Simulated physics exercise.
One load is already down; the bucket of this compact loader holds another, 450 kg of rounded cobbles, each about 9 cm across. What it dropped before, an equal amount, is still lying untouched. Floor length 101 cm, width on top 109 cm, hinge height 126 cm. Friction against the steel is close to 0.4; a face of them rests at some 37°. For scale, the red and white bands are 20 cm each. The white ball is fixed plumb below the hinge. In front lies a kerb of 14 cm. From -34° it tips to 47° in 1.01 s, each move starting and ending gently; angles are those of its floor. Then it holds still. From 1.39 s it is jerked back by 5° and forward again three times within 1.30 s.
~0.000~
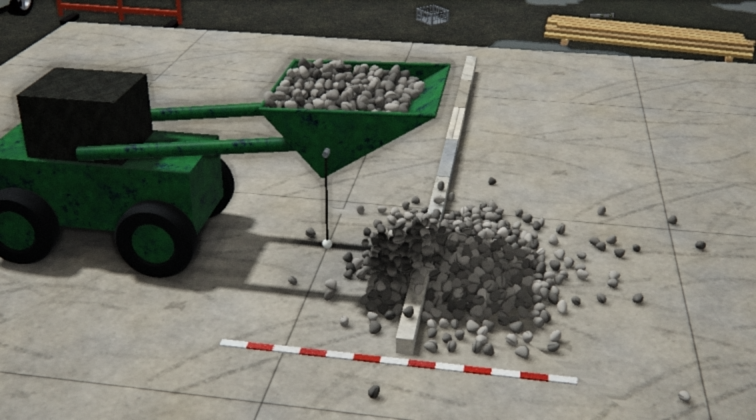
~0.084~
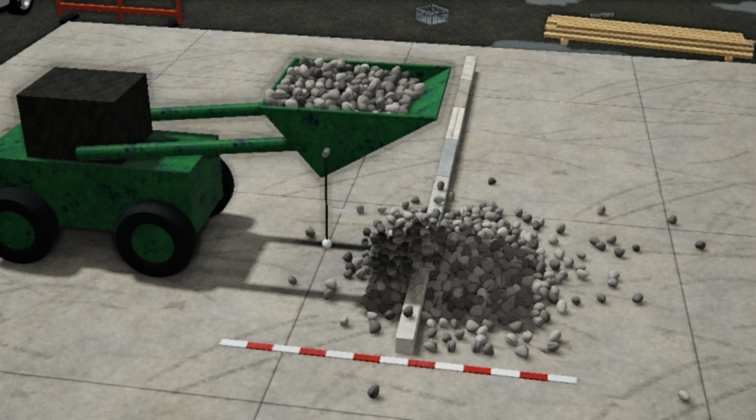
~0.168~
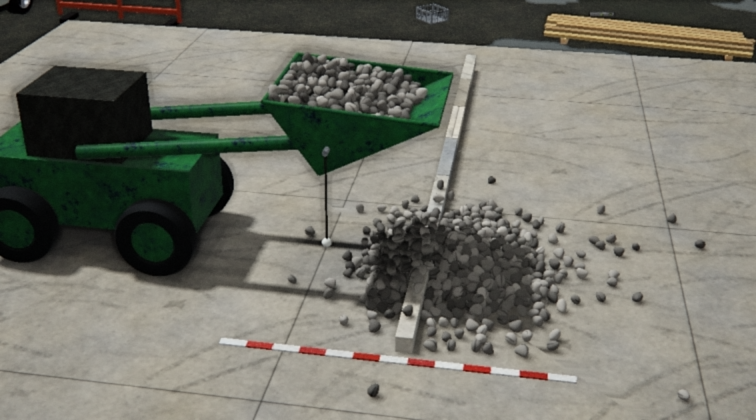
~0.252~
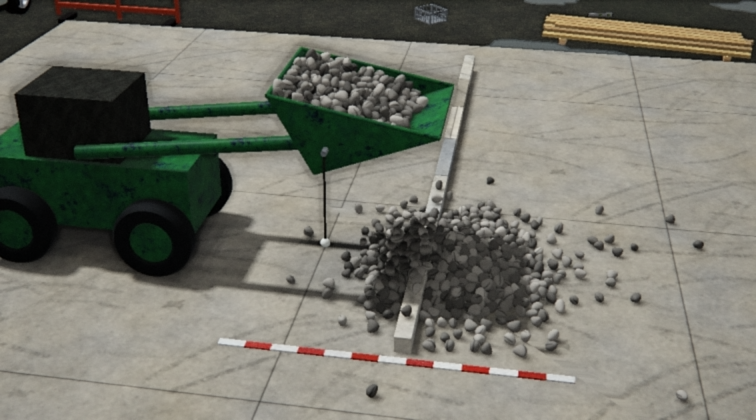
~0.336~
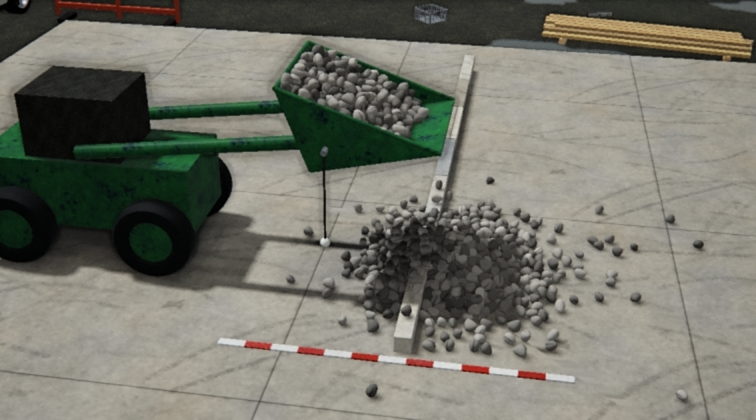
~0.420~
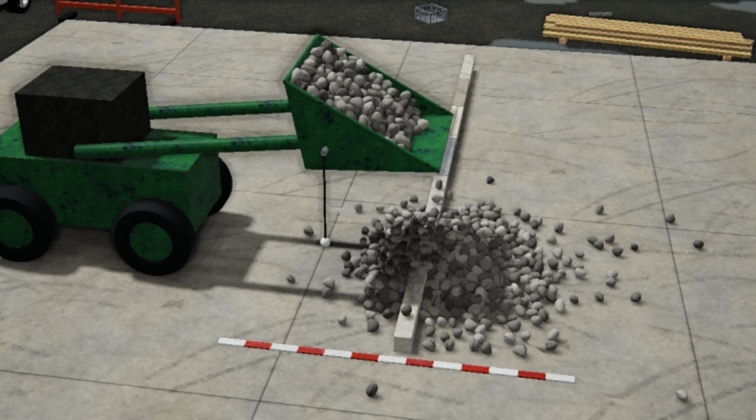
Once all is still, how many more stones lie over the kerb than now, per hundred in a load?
Close to 74 parts in a hundred.
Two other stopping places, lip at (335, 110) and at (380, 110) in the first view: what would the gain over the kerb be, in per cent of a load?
Near 0 per cent from the first place, 15 from the second.
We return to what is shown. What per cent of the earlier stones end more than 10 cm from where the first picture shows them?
About 20 per cent.
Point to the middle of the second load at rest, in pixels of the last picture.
Their middle is at about (457, 251).
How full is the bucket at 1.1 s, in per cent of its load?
About 50 per cent.
After 0.8 s the floor is at 35°; in per cent of one load, 100 in the bucket, 32 on this side of the kerb, 68 over the kerb; the foremost stones are at (645, 267).
After 1.1 s the floor is at 47°; in per cent of one load, 49 in the bucket, 64 on this side of the kerb, 86 over the kerb; the foremost stones are at (645, 267).
After 3.1 s the floor is at 47°; in per cent of one load, 0 in the bucket, 57 on this side of the kerb, 143 over the kerb; the foremost stones are at (681, 273).
After 5.8 s the floor is at 47°; in per cent of one load, 0 in the bucket, 57 on this side of the kerb, 143 over the kerb; the foremost stones are at (681, 273). Net gain over the kerb, 74.
